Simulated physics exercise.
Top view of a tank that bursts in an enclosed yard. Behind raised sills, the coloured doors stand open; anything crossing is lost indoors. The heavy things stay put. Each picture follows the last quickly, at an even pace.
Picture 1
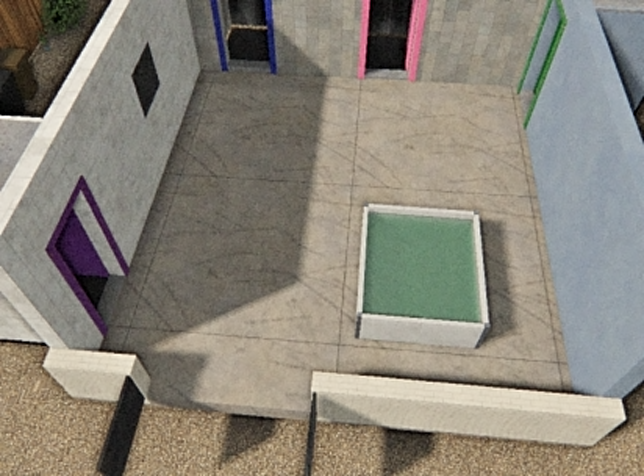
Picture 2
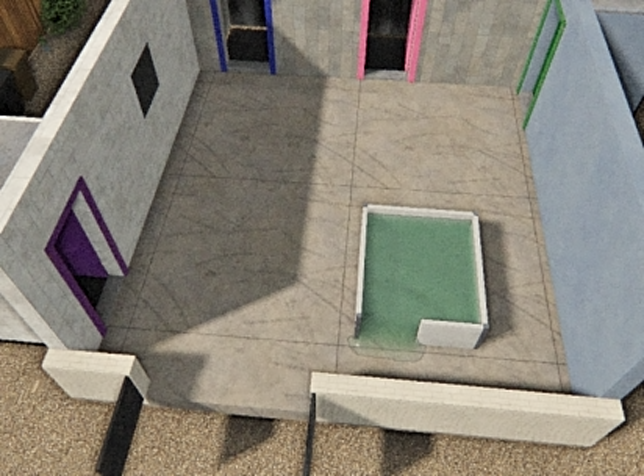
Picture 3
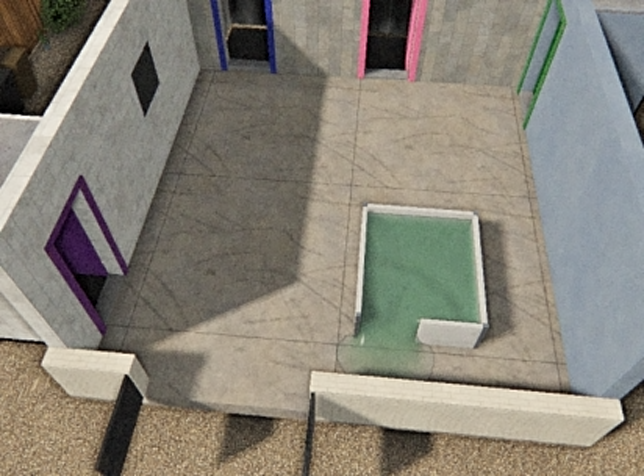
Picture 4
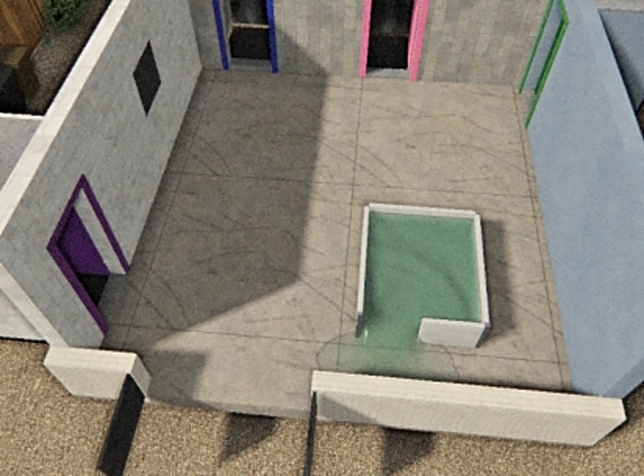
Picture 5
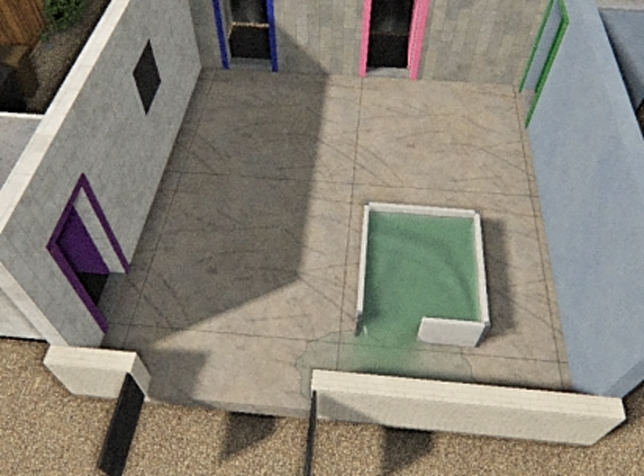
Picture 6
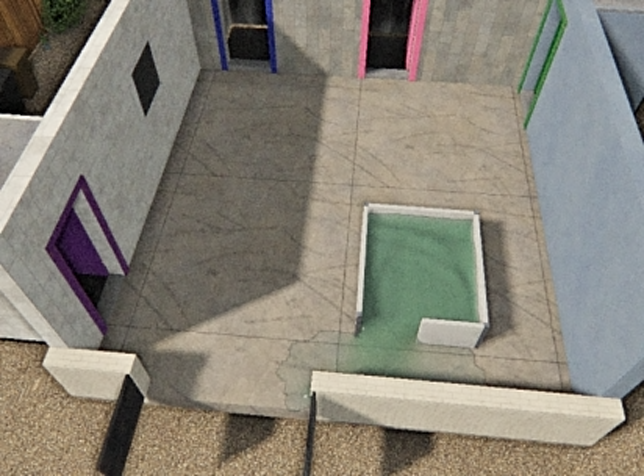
Green water pouring from a gap in the front of a white-walled tank, spreading thinly across the paved yard toward the low front wall.
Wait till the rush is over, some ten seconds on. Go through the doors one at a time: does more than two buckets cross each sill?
The green door is going to stay inside the allowance; the pink door is going to stay inside the allowance; the purple door is going to overshoot the allowance; the blue door is going to stay inside the allowance.
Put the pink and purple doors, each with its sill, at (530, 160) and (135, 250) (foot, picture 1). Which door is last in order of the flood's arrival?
The one in blue.
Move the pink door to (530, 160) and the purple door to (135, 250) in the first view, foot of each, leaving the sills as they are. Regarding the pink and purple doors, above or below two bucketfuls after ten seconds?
As I see it, the pink door remains below the limit, and the purple door crosses the limit.
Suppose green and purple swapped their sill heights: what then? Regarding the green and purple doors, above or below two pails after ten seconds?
Green door: Below the mark; purple door: Below the mark.
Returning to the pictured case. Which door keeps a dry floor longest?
That would be the one in blue.
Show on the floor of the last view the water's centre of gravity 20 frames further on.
It's close to (383, 309).
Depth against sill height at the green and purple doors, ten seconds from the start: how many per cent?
In order: Roughly 30 % and 170 %.
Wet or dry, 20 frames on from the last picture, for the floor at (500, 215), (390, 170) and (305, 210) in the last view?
In turn, the points end up soaked, high and dry and high and dry.
A moment on, water covers 10 % of the floor; the green door not reached, the pink door not reached, the purple door not reached, the blue door not reached.
Next, water covers 20 % of the floor; the green door not reached, the pink door not reached, the purple door wet at the sill, nothing in, the blue door not reached.
Then, water covers 35 % of the floor; the green door not reached, the pink door not reached, the purple door over two buckets in, the blue door not reached.
Later, water covers 55 % of the floor; the green door wet at the sill, nothing in, the pink door not reached, the purple door far over two buckets in, the blue door not reached.
In the end, water covers 70 % of the floor; the green door wet at the sill, nothing in, the pink door wet at the sill, nothing in, the purple door far over two buckets in, the blue door wet at the sill, nothing in.
